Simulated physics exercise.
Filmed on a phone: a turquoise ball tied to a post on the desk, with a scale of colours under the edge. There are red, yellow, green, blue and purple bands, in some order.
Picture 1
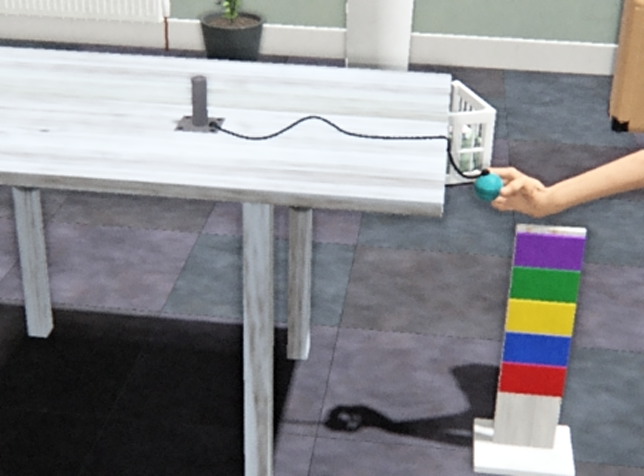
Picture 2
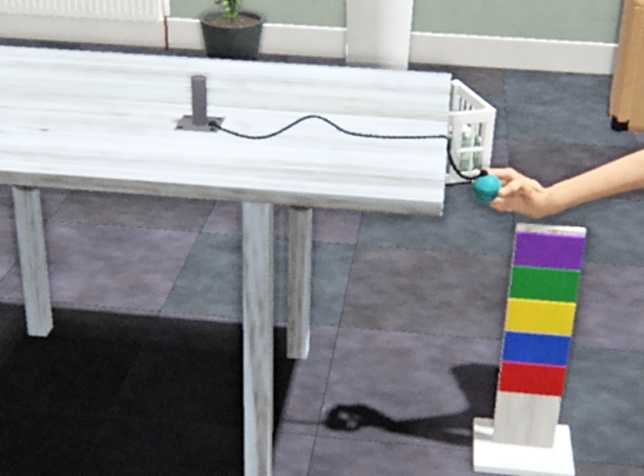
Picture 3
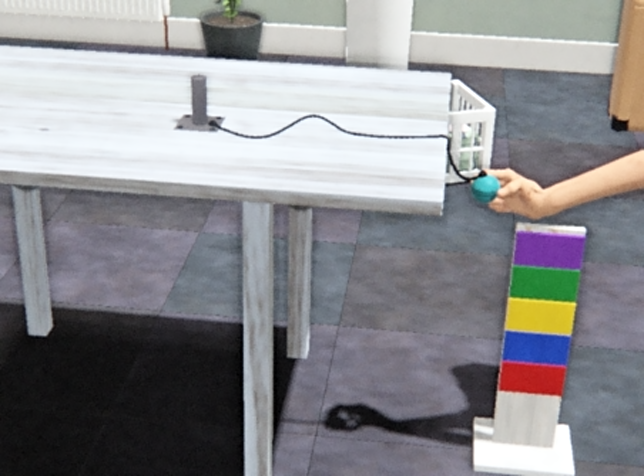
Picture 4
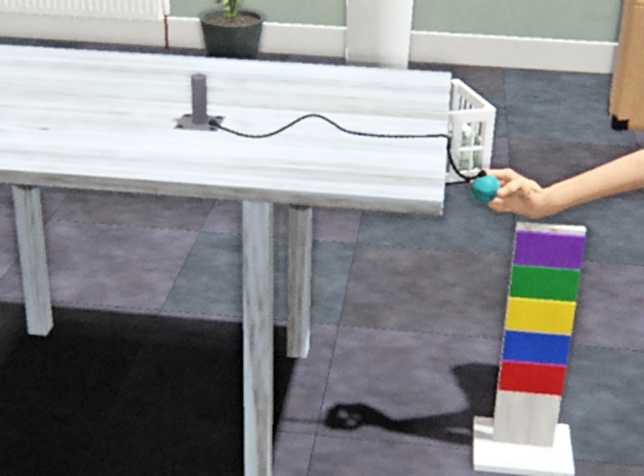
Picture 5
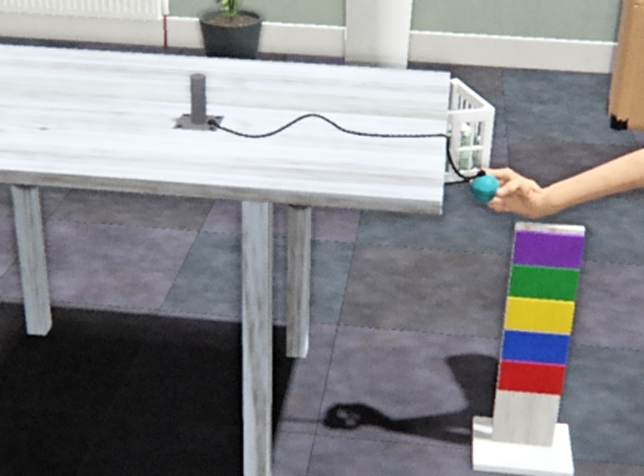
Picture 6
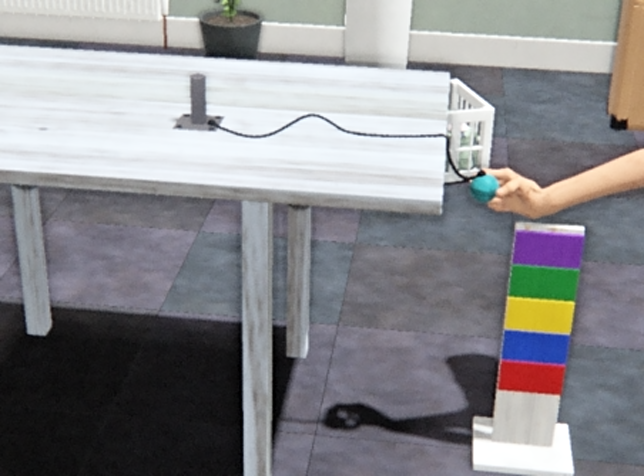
In a carpeted room, a hand held a turquoise ball just off the end of a pale desk, its slack black cord running back to a small post, and hardly anything moved.
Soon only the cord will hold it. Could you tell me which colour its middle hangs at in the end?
Its middle hangs at green.
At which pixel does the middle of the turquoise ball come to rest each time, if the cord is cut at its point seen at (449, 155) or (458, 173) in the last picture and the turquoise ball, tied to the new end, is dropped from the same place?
Taking them in turn, near (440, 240) and near (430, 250).
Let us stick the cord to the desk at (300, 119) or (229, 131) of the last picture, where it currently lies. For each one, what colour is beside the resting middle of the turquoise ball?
For the first place it's purple, and for the second green.
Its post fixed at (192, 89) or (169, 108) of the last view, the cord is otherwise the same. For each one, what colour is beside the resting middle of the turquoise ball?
Try one - purple; try two - purple.
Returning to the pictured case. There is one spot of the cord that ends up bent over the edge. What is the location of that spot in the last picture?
Close to (380, 136).
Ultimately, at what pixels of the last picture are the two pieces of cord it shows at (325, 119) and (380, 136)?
Well, the first one sits at (375, 131), and the second one sits at (446, 142).
A little later, ball near (402, 262); level with green.
Next, ball near (441, 275); level with green.
When it is over, ball near (442, 277); level with green. The cord holds its middle at green.
